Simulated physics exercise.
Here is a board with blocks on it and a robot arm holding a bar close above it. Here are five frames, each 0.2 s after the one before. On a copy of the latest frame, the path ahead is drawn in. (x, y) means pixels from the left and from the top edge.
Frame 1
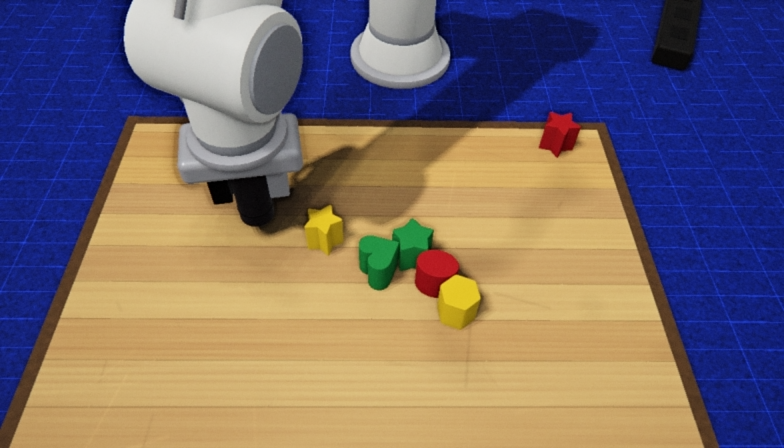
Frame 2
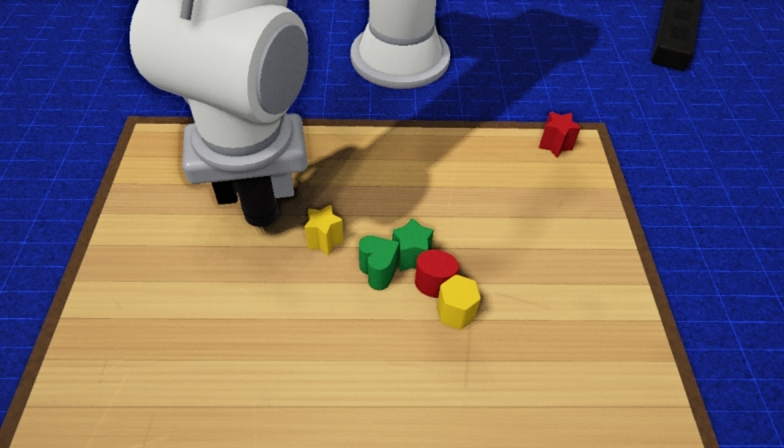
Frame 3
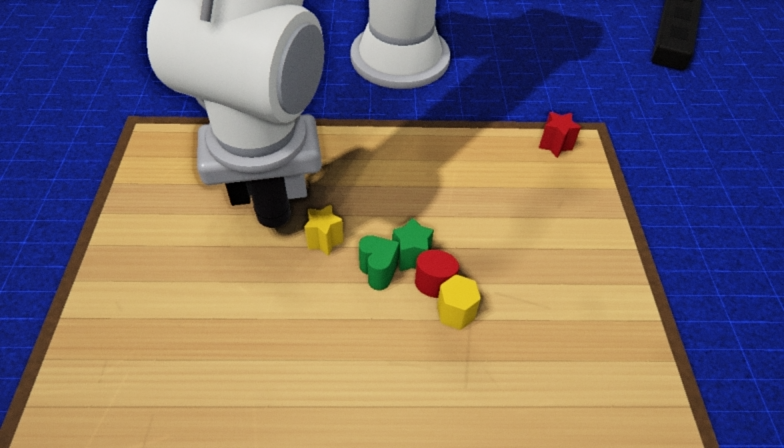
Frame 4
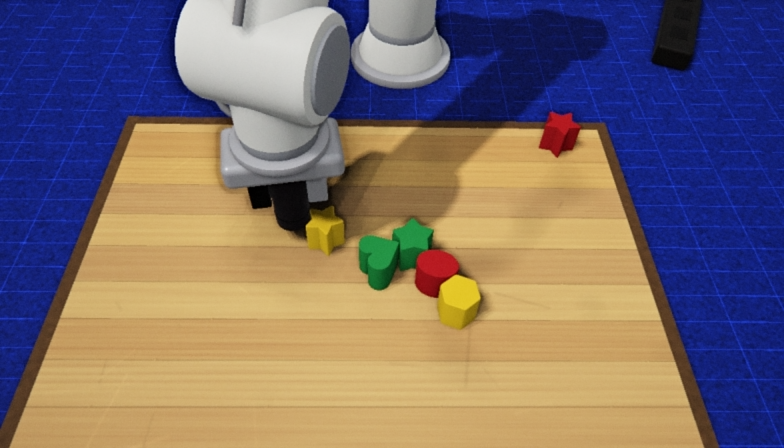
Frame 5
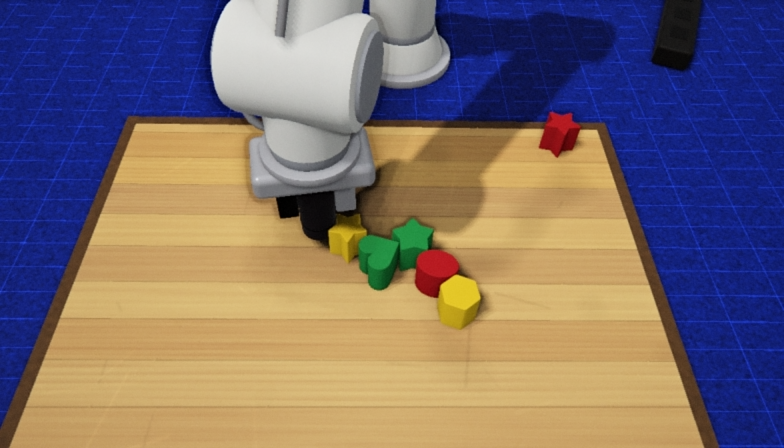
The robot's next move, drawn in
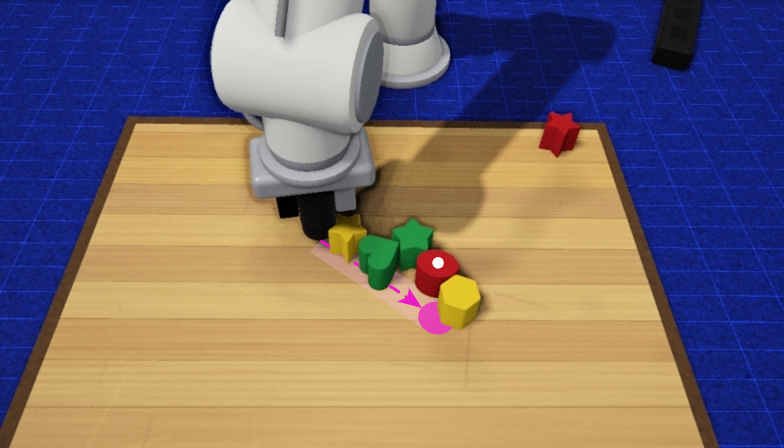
At the start, a robot arm holds a dark bar low over a wooden board, left of a yellow star block, with green, red and yellow blocks further right. The arm moves slowly right until the bar meets the yellow star, then pushes it a short way toward the green heart-shaped block.
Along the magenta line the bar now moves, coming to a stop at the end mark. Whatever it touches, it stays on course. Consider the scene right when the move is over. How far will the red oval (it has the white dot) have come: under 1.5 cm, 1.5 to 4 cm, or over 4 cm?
Band: Over 4 cm.
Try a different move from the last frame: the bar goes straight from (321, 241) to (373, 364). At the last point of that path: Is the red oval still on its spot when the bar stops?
I expect not.
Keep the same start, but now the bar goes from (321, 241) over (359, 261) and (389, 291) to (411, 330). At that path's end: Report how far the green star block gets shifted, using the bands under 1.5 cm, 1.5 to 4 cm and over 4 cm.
Band: 1.5 to 4 cm.
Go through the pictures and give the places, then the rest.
The first frame shows lower end of the bar at (258, 215), tops of blocks, yellow star block at (322, 218), green heart-shaped block at (379, 250), green star block at (414, 235), red oval at (438, 263), yellow hexagon at (461, 292).
The second frame shows bar at (262, 215), blocks as before.
The third frame shows bar at (274, 216), blocks as before.
The fourth frame shows bar at (294, 219), blocks as before.
The fifth frame shows bar at (320, 228), yellow star block at (348, 226), green heart-shaped block at (379, 250), green star block at (414, 235), red oval at (438, 263), yellow hexagon at (461, 292).
The drawn path runs from (321, 241) to (437, 318); the dot is on the red oval.
The first path, step by step. One third of the way, bar at (357, 252); yellow star block at (388, 249); green heart-shaped block at (415, 270); green star block at (421, 237), turned 30° anticlockwise; red oval at (455, 265); yellow hexagon at (467, 295), turned 25° clockwise.
Two thirds of the way, bar at (397, 278); yellow star block at (430, 274); green heart-shaped block at (460, 292), turned 40° anticlockwise; green star block at (442, 243), turned 105° anticlockwise; red oval at (487, 268), turned 35° anticlockwise; yellow hexagon at (501, 306), turned 25° clockwise.
At the end, bar at (439, 306); yellow star block at (474, 303); green heart-shaped block at (506, 321), turned 45° anticlockwise; green star block at (442, 243), turned 105° anticlockwise; red oval at (493, 269), turned 50° anticlockwise; yellow hexagon at (546, 320), turned 20° anticlockwise.
